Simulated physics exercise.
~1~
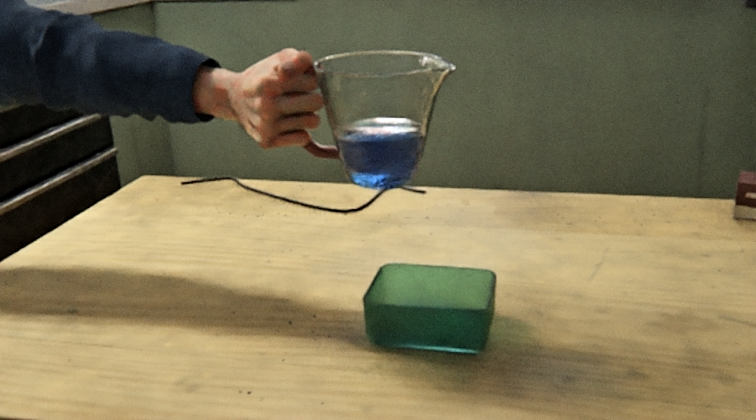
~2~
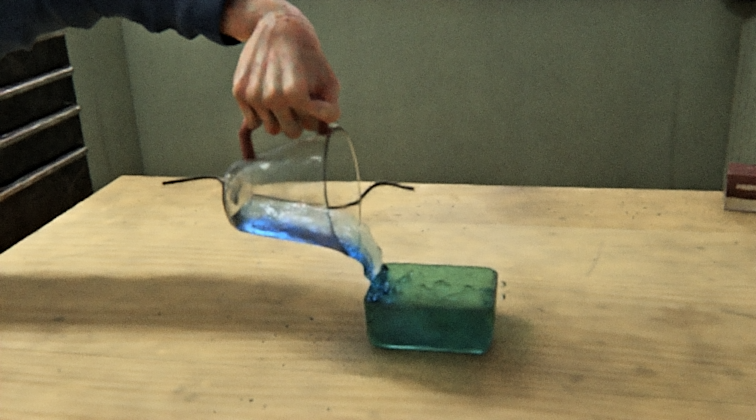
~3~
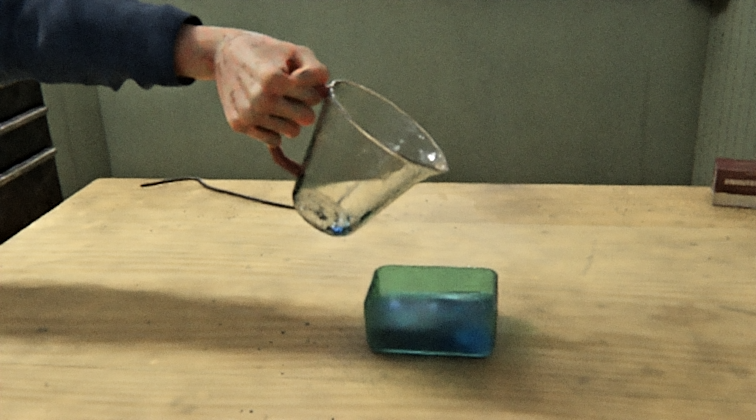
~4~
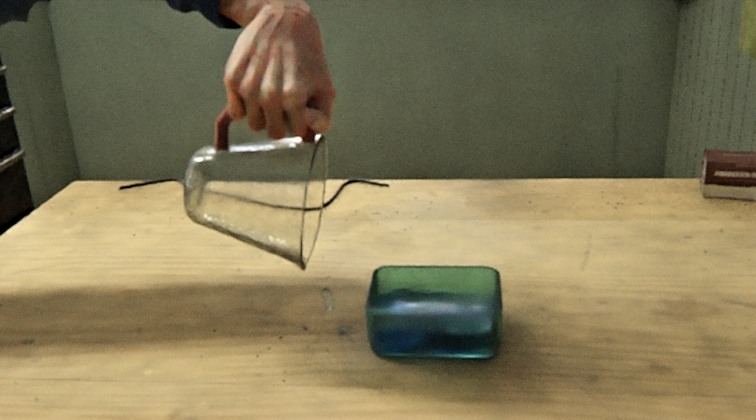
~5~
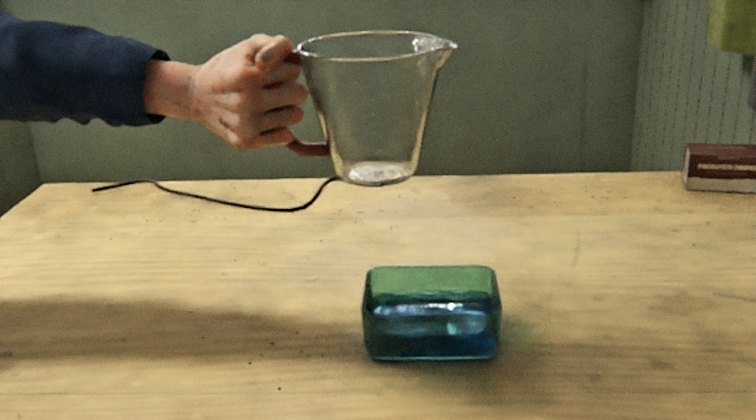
We see a hand holding a clear glass jug of blue liquid above a green, box-shaped container on a wooden table. The hand tips the jug to pour, eases it back, tips it steeply again, then rights it, leaving the jug looking empty and blue liquid in the container.
